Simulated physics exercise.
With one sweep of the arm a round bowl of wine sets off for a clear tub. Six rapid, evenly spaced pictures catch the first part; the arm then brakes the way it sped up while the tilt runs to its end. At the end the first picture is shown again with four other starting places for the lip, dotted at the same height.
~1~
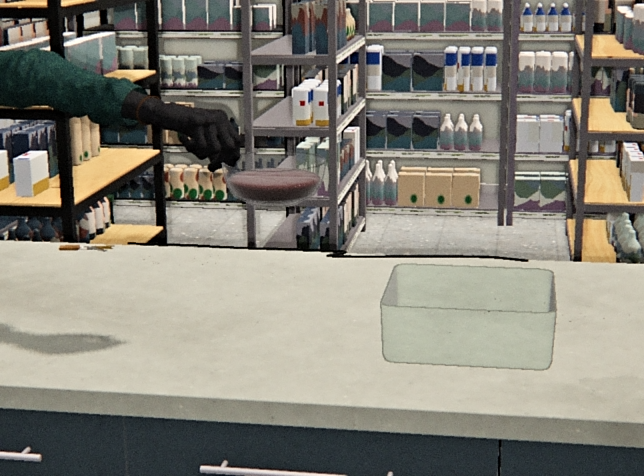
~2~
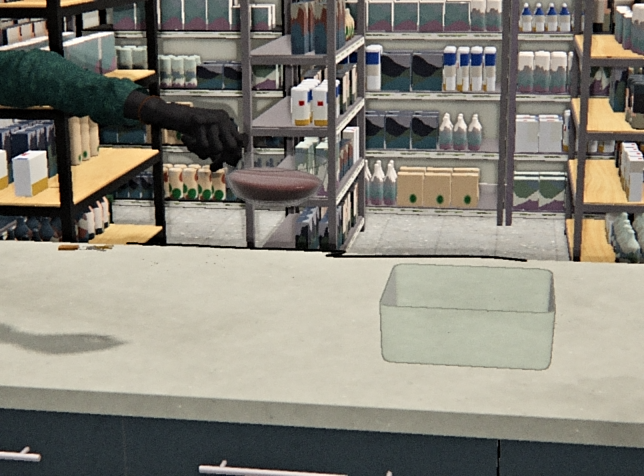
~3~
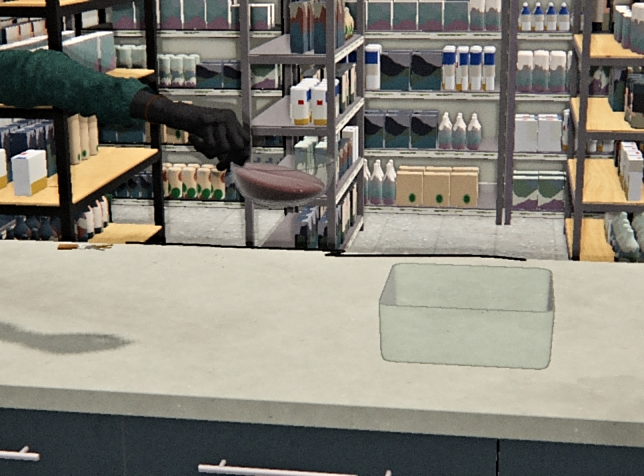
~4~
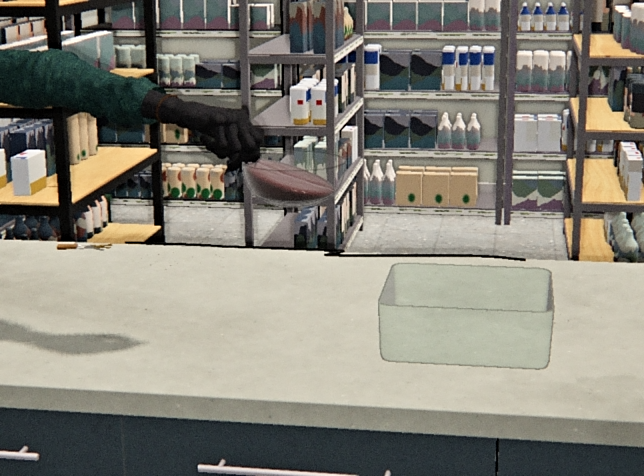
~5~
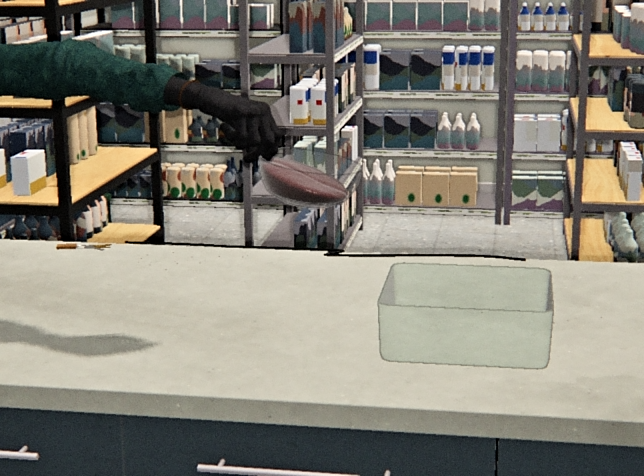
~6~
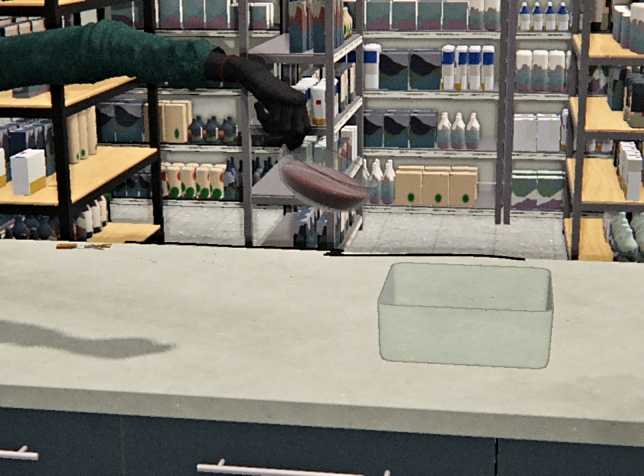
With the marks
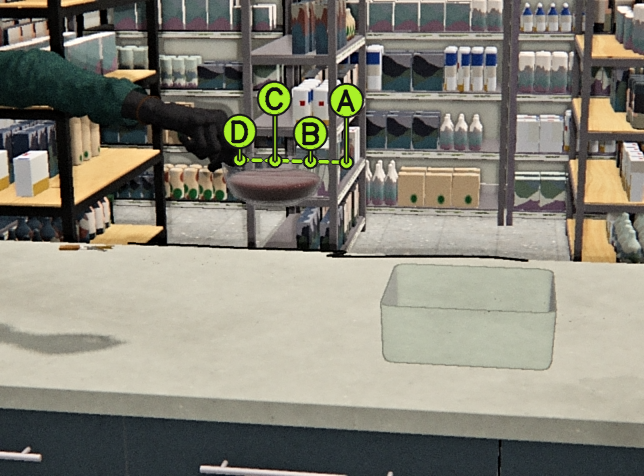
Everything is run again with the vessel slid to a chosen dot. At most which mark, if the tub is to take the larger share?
C will do.
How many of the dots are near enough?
Three of the four.
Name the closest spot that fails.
D it is.
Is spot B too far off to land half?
No.
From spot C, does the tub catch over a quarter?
Yes, it does.
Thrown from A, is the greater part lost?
No.
On the marked copy, A at (346, 162); B at (310, 161); C at (274, 160); D at (239, 159).
Choosing A, about 77 % lands in the tub, 6 % falls short and 17 % goes beside or beyond.
Choosing B, about 77 % lands in the tub, 6 % falls short and 17 % goes beside or beyond.
Choosing C, about 64 % lands in the tub, 21 % falls short and 15 % goes beside or beyond.
Choosing D, about 21 % lands in the tub, 76 % falls short and 3 % goes beside or beyond.
